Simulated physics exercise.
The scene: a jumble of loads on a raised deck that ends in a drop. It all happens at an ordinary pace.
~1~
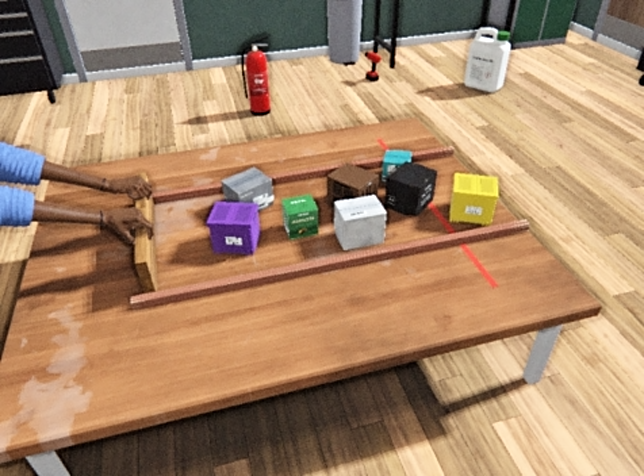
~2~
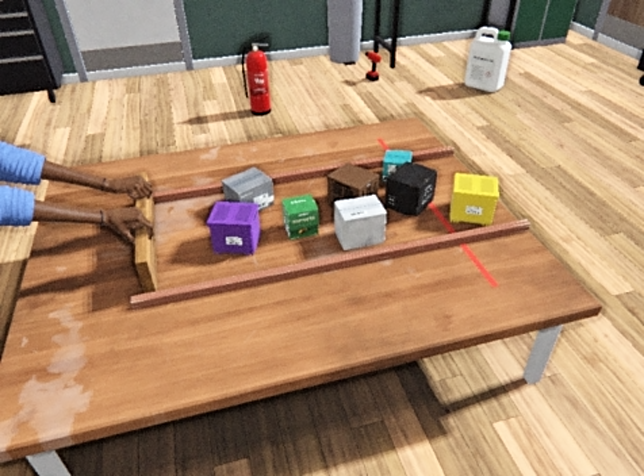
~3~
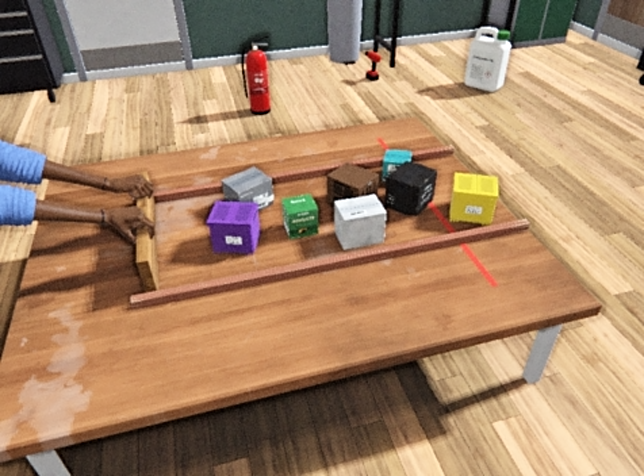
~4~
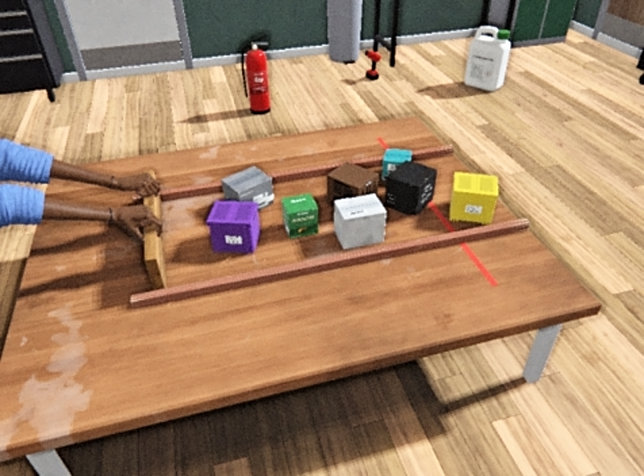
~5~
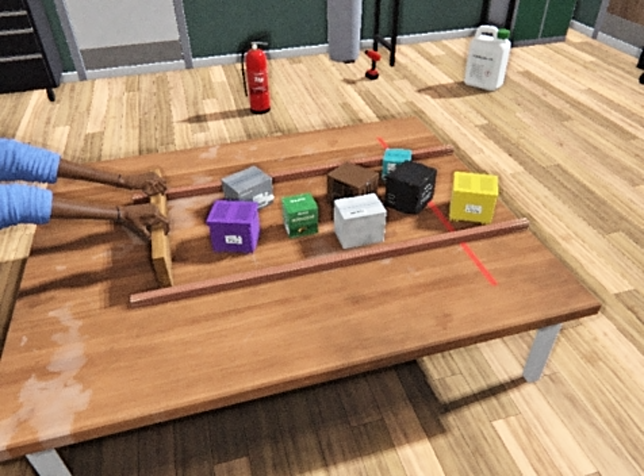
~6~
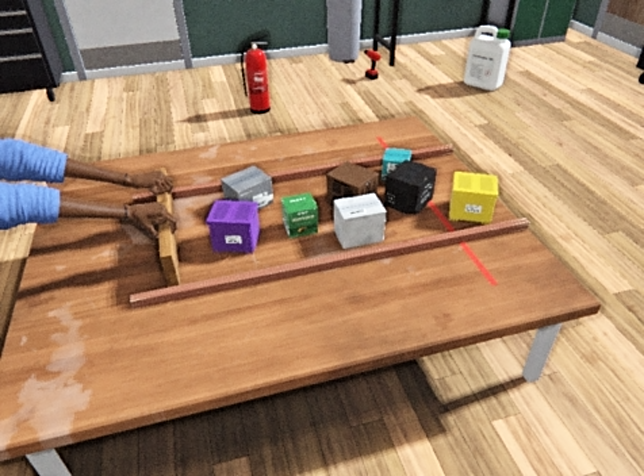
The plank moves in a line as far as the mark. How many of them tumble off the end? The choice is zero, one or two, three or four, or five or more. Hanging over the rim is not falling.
As it turns out, the number that fall off is one or two.
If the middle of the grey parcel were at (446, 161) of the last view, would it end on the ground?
From there it is lost.
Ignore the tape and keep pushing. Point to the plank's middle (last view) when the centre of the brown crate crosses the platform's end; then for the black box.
For the brown crate at (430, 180), for the black box at (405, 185).
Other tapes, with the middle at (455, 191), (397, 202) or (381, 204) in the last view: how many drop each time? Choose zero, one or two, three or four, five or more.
In that order: Five or over; zero; not one.
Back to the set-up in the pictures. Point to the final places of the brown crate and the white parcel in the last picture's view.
About (466, 161), and the other about (465, 208).
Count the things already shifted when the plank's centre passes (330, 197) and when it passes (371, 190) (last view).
6 and 8.
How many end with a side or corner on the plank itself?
3 of them.
Soon after, none off yet; yellow tote at rest near (473, 198); turquoise parcel at rest near (396, 165); black box at rest near (410, 188).
Then, none off yet; yellow tote at rest near (473, 198); turquoise parcel at rest near (396, 165); black box moved a little near (416, 188).
Further on, none off yet; yellow tote moved about its own width near (498, 198); turquoise parcel moved about its own width near (409, 160); black box moved well along near (470, 178).
By the end, the number that fall off is one or two; fallen, black box.
